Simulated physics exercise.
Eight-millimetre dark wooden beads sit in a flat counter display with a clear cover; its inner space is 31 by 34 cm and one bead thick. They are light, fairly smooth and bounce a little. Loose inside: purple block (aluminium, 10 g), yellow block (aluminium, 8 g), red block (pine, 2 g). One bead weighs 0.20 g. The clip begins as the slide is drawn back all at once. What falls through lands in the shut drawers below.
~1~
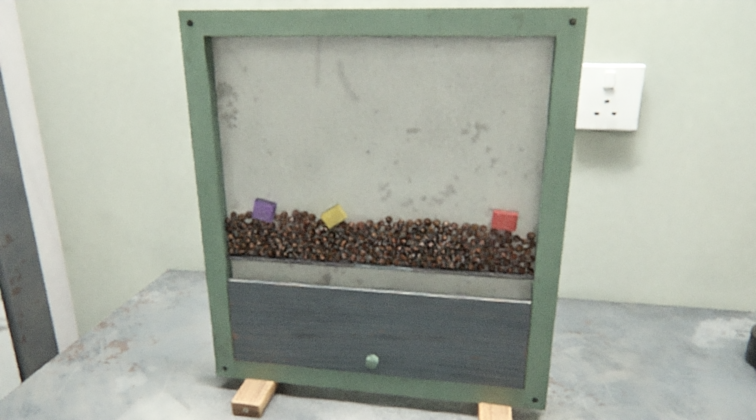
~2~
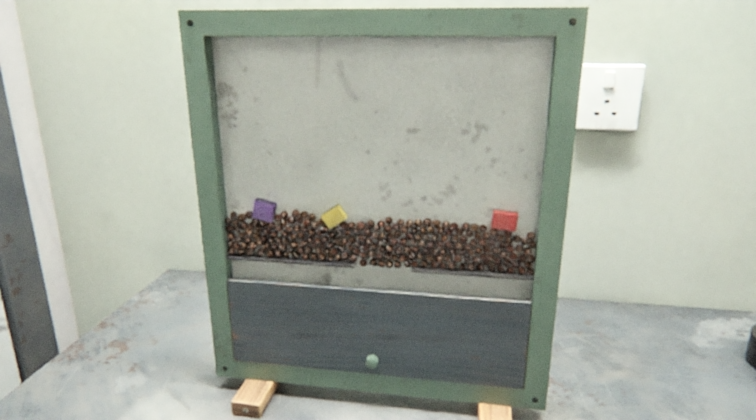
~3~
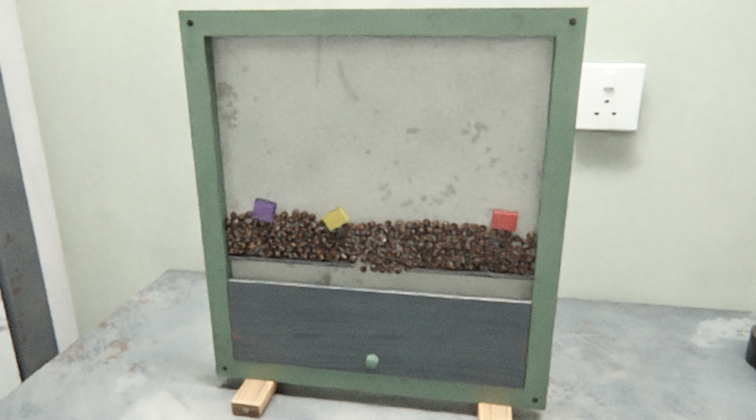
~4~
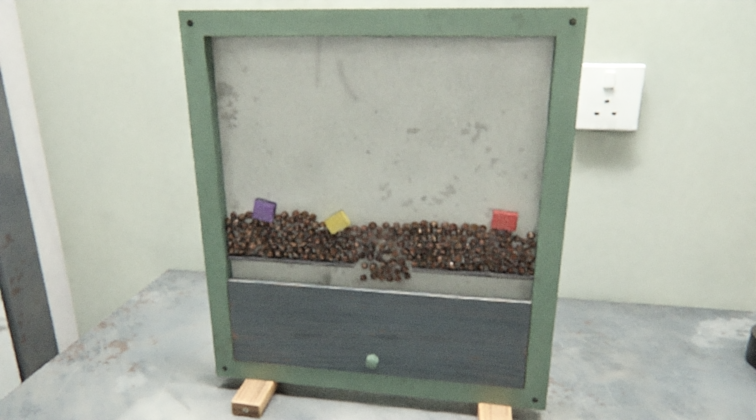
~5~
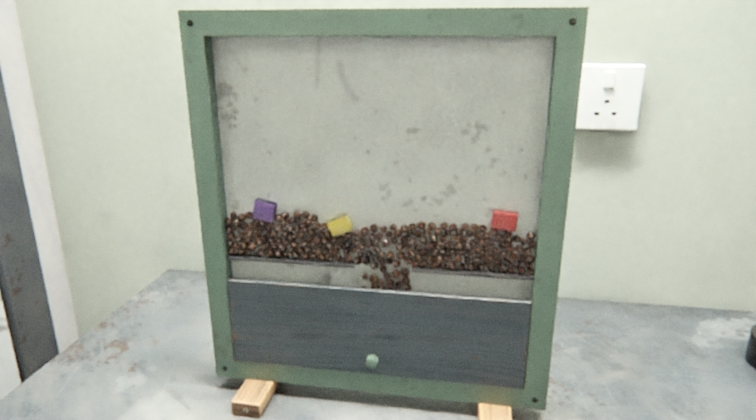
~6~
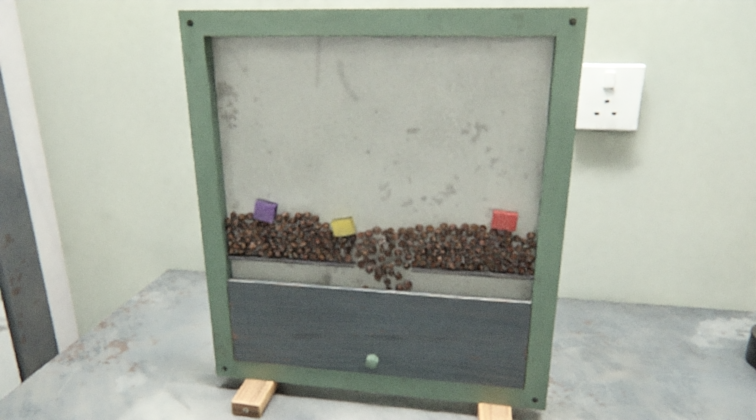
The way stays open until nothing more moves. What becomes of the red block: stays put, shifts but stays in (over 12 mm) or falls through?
Red block: Stays put.
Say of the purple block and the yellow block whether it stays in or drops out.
Purple block drops out, yellow block drops out.
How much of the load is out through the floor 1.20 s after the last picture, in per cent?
Some 55 per cent.
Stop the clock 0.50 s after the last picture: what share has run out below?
About 40 per cent.
Then, 0.15 s after the last picture, 30 % are out; purple block moved 0.5 cm tilted 17°; yellow block moved 7.3 cm tilted 13°; red block moved 0.0 cm tilted 5°.
Then, 0.50 s after the last picture, 40 % are out; purple block moved 1.6 cm tilted 30°; yellow block below the floor; red block moved 0.1 cm tilted 3°.
Then, 1.20 s after the last picture, 55 % are out; purple block below the floor; yellow block below the floor; red block moved 0.3 cm tilted 5°.
All still 1.5 s after it, 55 % are out; purple block below the floor; yellow block below the floor; red block moved 0.3 cm tilted 5°.
